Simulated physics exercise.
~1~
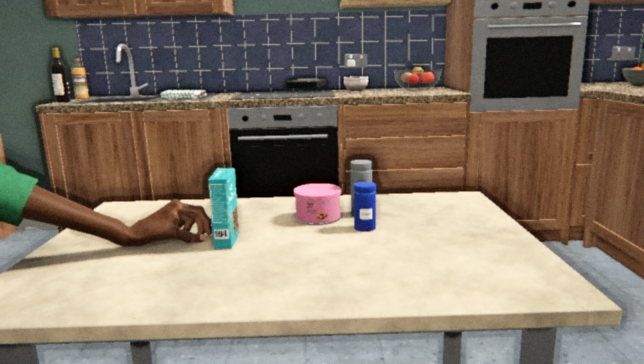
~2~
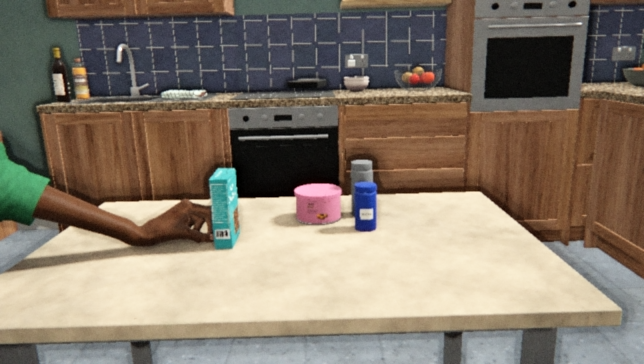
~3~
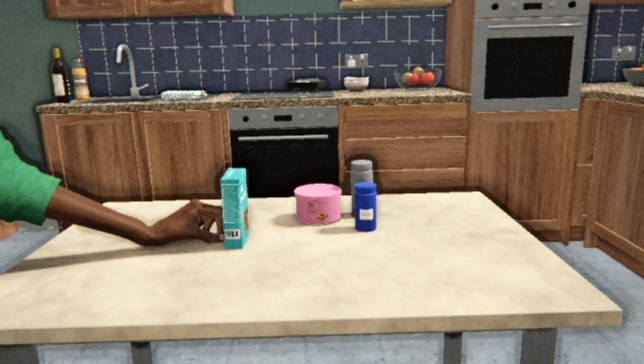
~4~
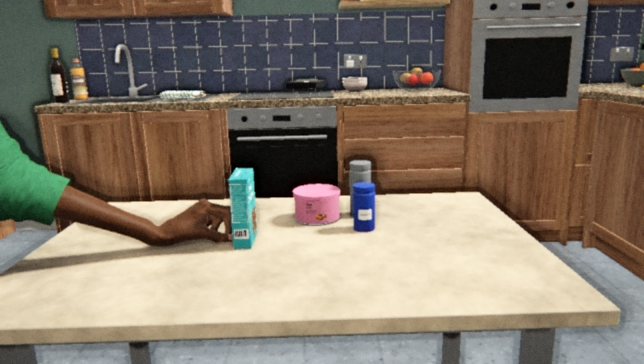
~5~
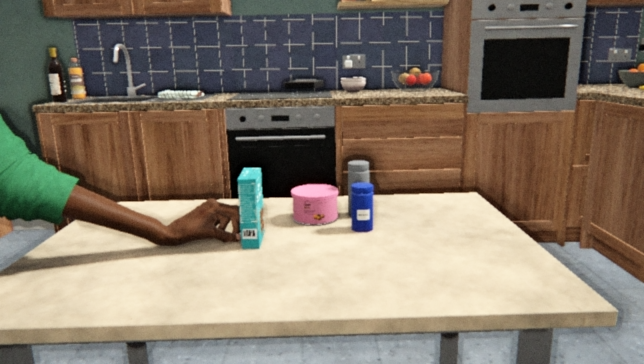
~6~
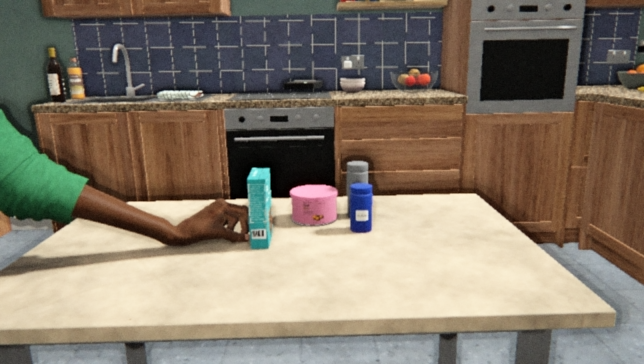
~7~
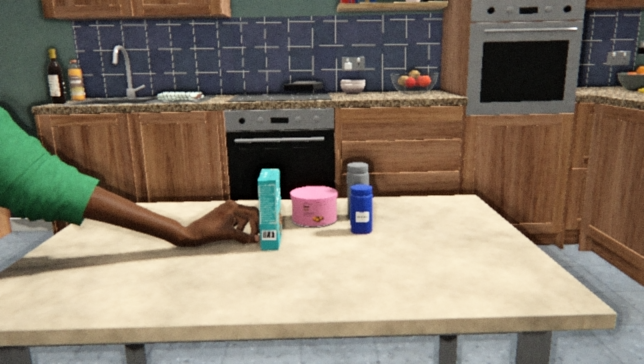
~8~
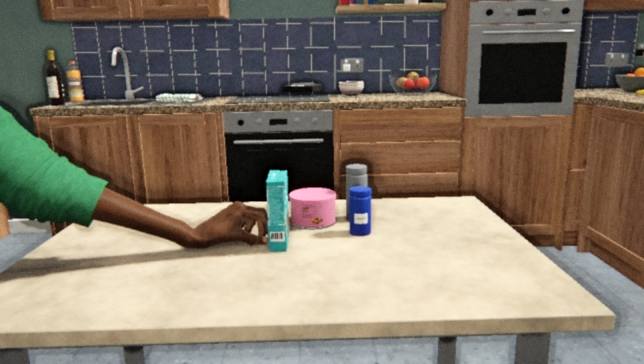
A hand slowly pushes an upright turquoise packet right across the table toward a pink tub.
